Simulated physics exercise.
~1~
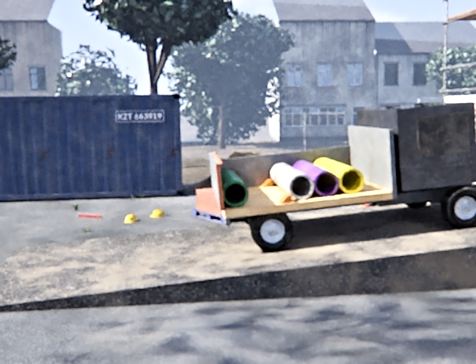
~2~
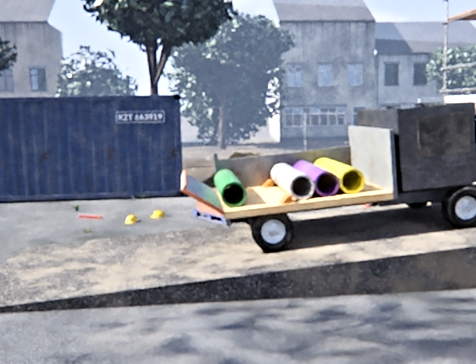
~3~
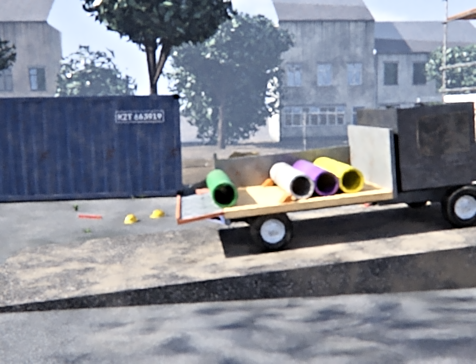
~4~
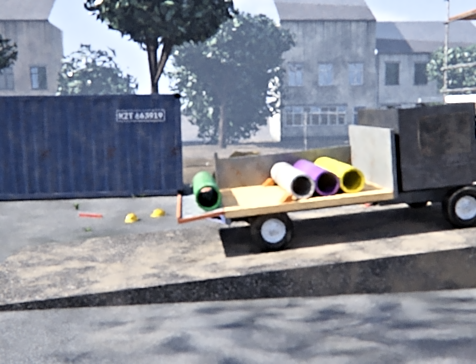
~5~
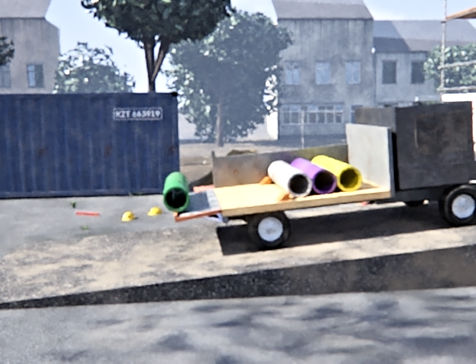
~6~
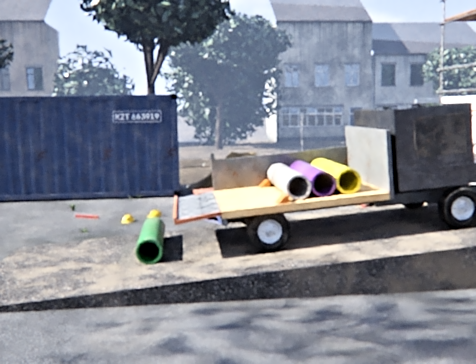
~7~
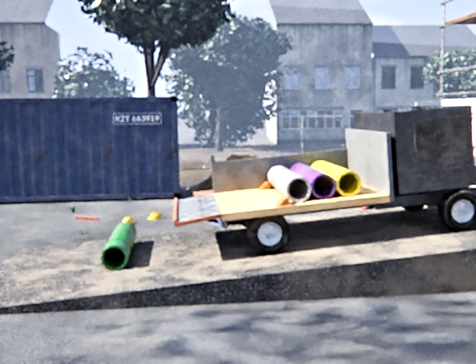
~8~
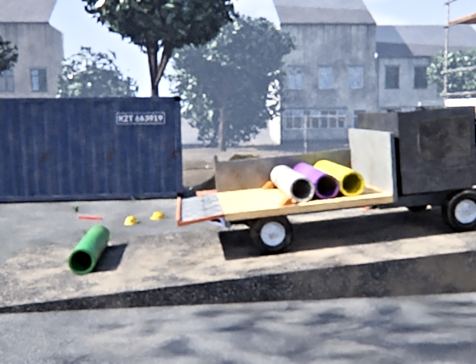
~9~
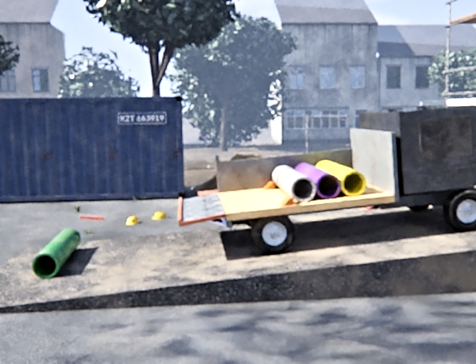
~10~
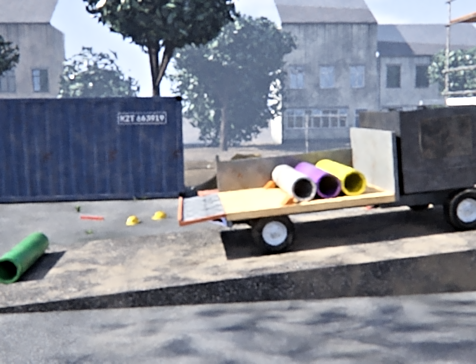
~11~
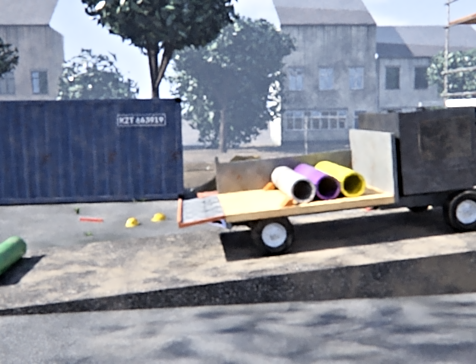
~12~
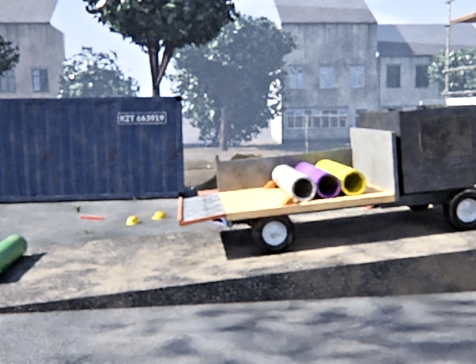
Green pipe rolling off a flatbed truck's lowered tailgate and away left across the ground, while white, purple and yellow pipes stay aboard.
